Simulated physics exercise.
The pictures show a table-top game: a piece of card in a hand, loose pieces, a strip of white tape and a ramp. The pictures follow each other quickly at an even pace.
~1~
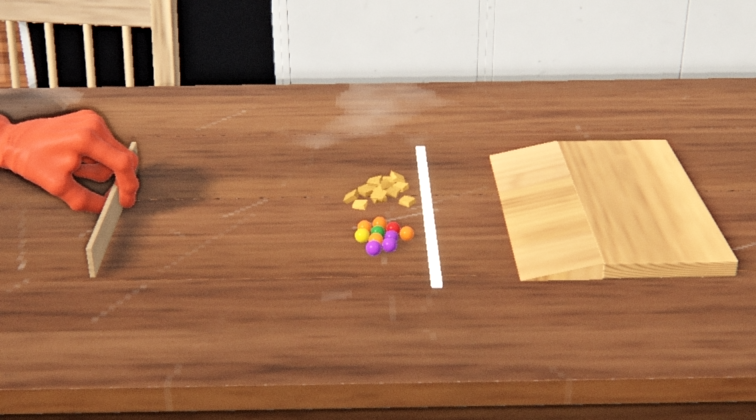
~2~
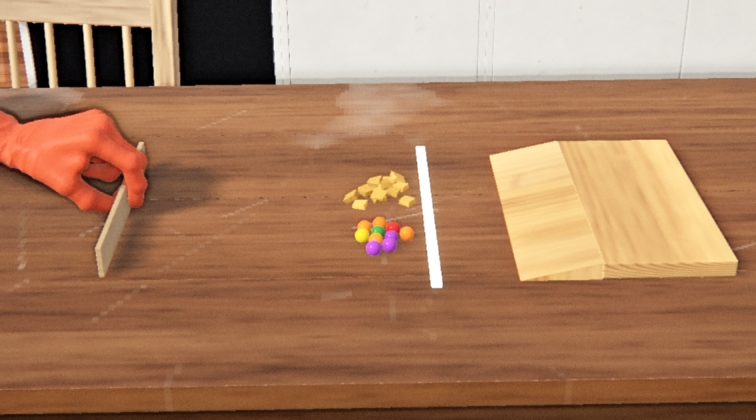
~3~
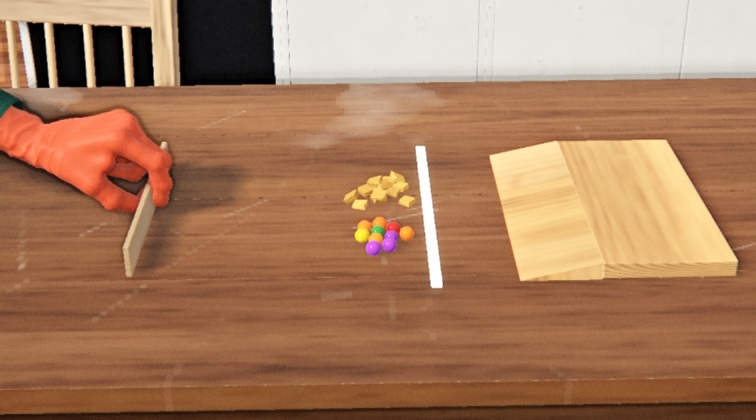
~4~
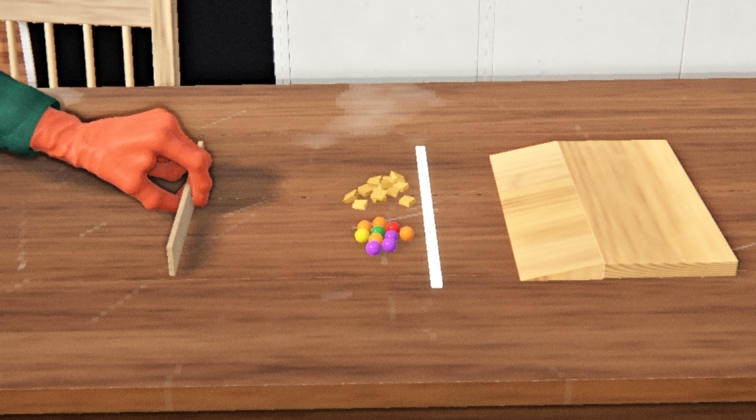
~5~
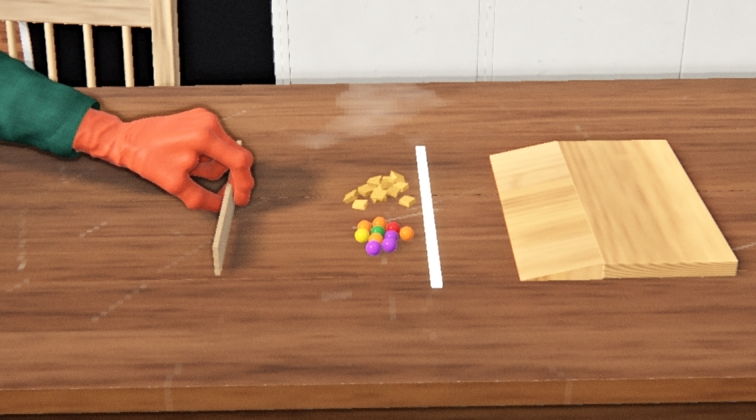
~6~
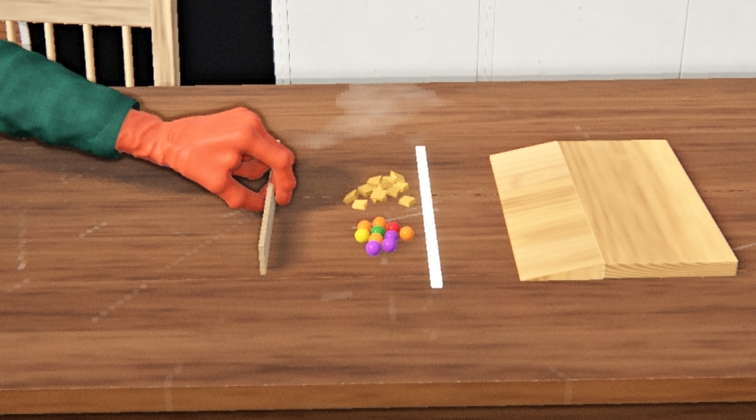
A hand in an orange glove slid an upright piece of card rightward across a wooden table, slowly at first, while the gumballs, cereal squares, white tape and wooden ramp stayed still.
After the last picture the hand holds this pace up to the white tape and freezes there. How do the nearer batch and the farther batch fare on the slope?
Nearer batch: It sends pieces over the top. Farther batch: It falls short of the top.
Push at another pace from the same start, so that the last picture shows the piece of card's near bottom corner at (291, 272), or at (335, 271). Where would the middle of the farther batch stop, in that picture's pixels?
Around (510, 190) in the first try, (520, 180) in the second.
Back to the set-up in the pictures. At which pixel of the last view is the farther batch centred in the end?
Around (495, 192).
Then, 0.13 s on from there, piece of card still moving, near (363, 186); nearer batch the whole lot short of the ramp; farther batch the whole lot short of the ramp.
Then, 0.28 s on from there, piece of card stopped at the white tape; nearer batch the whole lot short of the ramp; farther batch the whole lot short of the ramp.
Then, 0.56 s on from there, piece of card stopped at the white tape; nearer batch the bulk past the top, near a quarter on the ramp; farther batch a little on the ramp, the bulk short of the ramp.
In the end, piece of card stopped at the white tape; nearer batch all but a few past the top, a little short of the ramp; farther batch none at all past the top, a little on the ramp, the bulk short of the ramp.
